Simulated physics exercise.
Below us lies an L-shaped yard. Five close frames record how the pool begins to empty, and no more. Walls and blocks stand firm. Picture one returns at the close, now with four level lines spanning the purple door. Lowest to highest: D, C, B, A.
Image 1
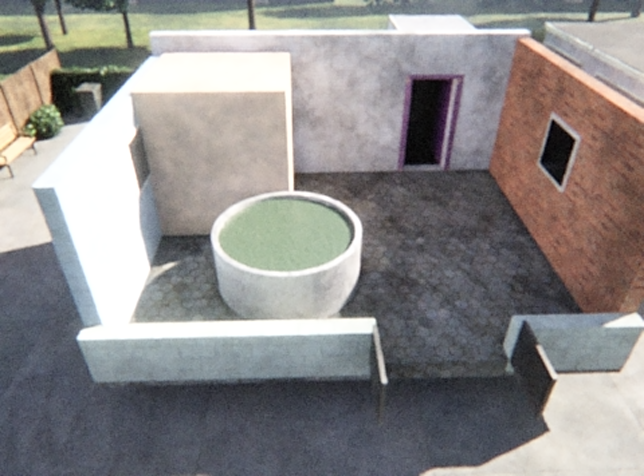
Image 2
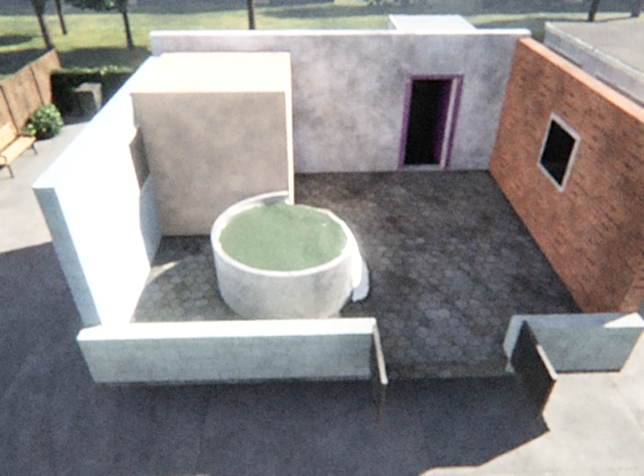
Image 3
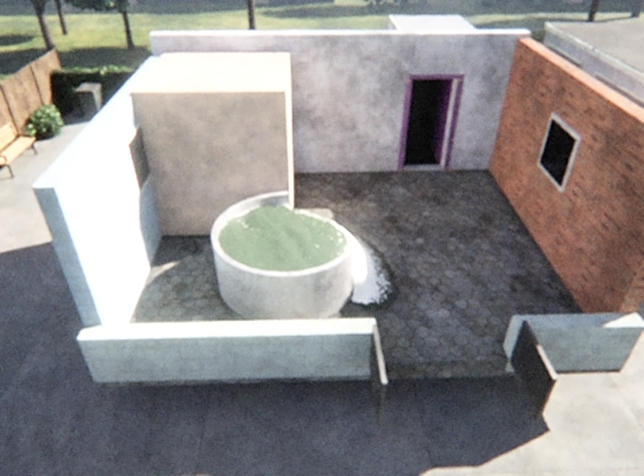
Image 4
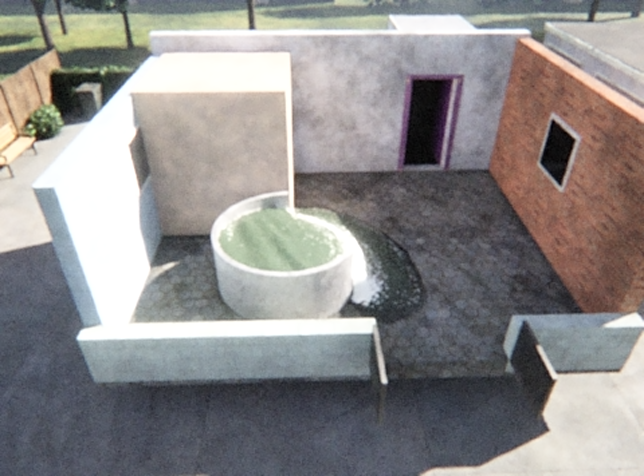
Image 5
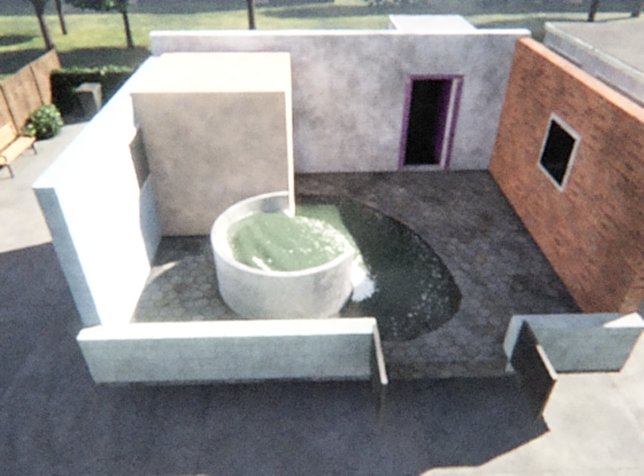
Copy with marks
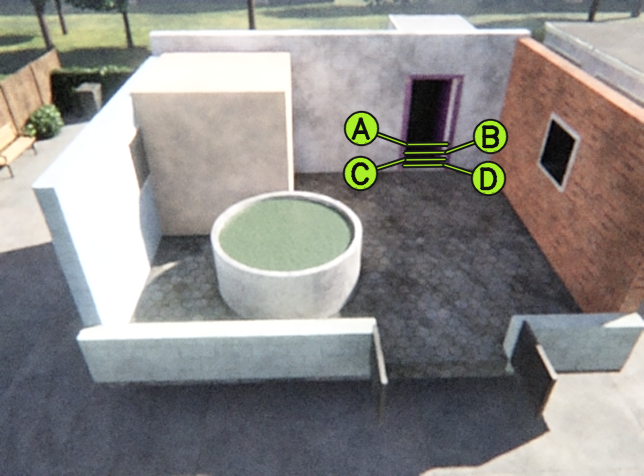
In a walled, L-shaped yard, green water sat still in a round pool, then poured out through its right side, foaming onto the paving and spreading in a widening dark puddle.
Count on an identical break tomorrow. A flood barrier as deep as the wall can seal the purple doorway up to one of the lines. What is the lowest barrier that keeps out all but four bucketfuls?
Choose C.
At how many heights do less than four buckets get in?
Three of the four.
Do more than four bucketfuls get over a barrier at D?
Yes, it does.
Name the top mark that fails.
D.
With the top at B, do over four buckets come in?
No, not at all.
On the marked copy, A at (426, 144); B at (425, 152); C at (424, 159); D at (424, 165); from the bottom up D, C, B, A.
Choosing A, nothing gets over.
Choosing B, nothing gets over.
Choosing C, a splash gets over, under a bucket.
Choosing D, about 9 bucketfuls get in.
